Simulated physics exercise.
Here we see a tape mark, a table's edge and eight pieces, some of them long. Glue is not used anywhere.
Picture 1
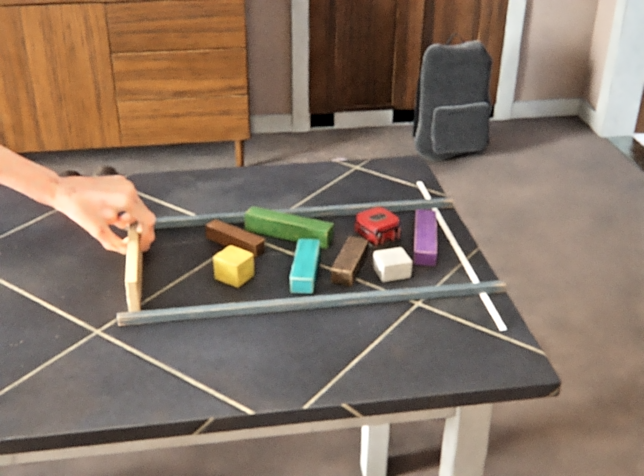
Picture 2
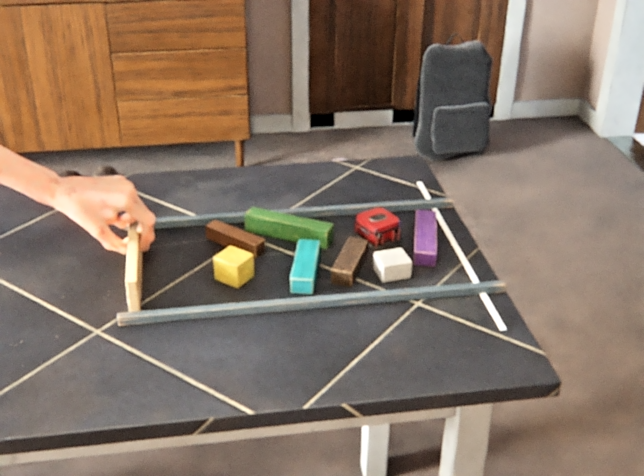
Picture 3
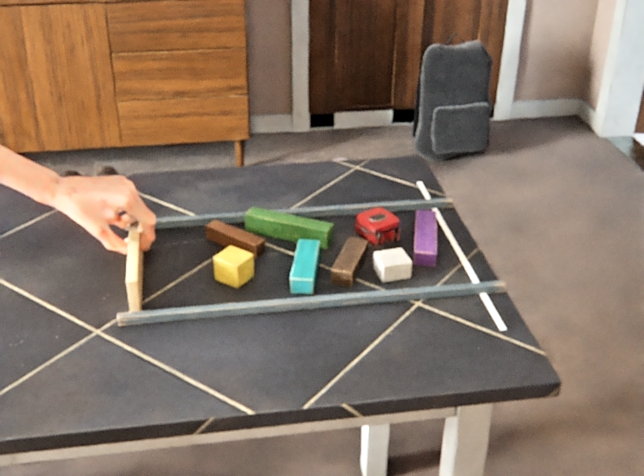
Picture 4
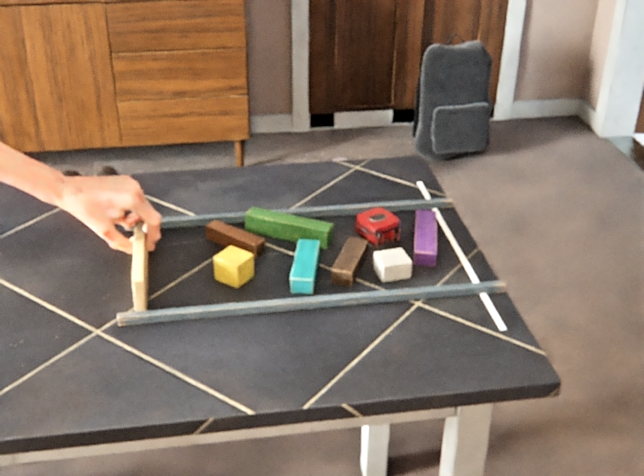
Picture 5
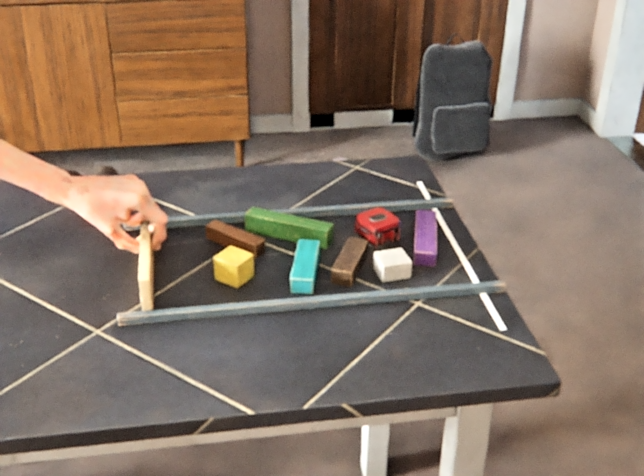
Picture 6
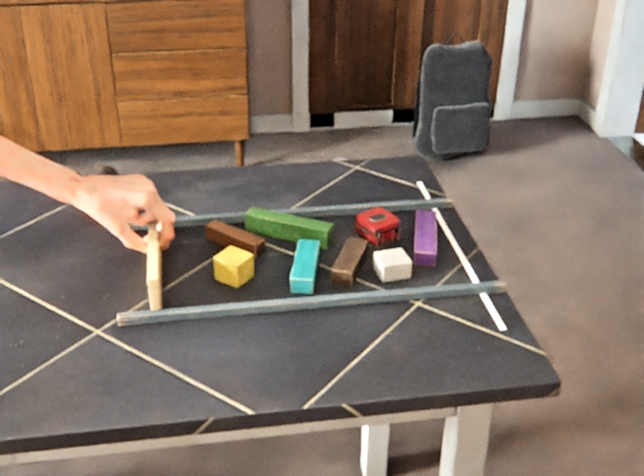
Hand sliding an upright wooden board slightly right between two rails on a dark table, toward colored blocks that stay still.
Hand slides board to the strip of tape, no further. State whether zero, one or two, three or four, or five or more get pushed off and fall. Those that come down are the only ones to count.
Result: Five or more pushed off and fallen.
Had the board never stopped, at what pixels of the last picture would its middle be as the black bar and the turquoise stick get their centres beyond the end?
Approx. (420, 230) for the first, approx. (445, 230) for the second.
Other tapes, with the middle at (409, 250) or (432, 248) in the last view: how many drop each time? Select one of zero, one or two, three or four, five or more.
In that order: Either one or two; three to four.
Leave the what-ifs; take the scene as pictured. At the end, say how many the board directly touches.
The answer is 2.
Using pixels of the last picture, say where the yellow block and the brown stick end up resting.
In the last picture, roughly (481, 245) and (467, 226).
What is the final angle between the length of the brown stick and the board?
Roughly 20° out of line.
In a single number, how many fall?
The number is 6.
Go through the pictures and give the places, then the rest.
Purple bar (426, 237); red case (377, 227); white block (392, 265); board (135, 253); tape (456, 246), in the first picture.
Red case (377, 228); yellow block (234, 267), in the second picture.
White block (392, 265); board (136, 253), in the third picture.
Purple bar (426, 237); black bar (350, 261), in the fourth picture.
Red case (377, 228); turquoise stick (306, 266), in the fifth picture.
Purple bar (426, 237); red case (377, 228); white block (392, 265); board (155, 252); tape (456, 246), in the sixth picture.
Soon after, none off yet; purple bar at rest near (426, 237); red case at rest near (377, 228); white block at rest near (395, 265).
At rest, the number that fall off is five or more; fallen, green bar, turquoise stick, black bar, white block, red case and purple bar.
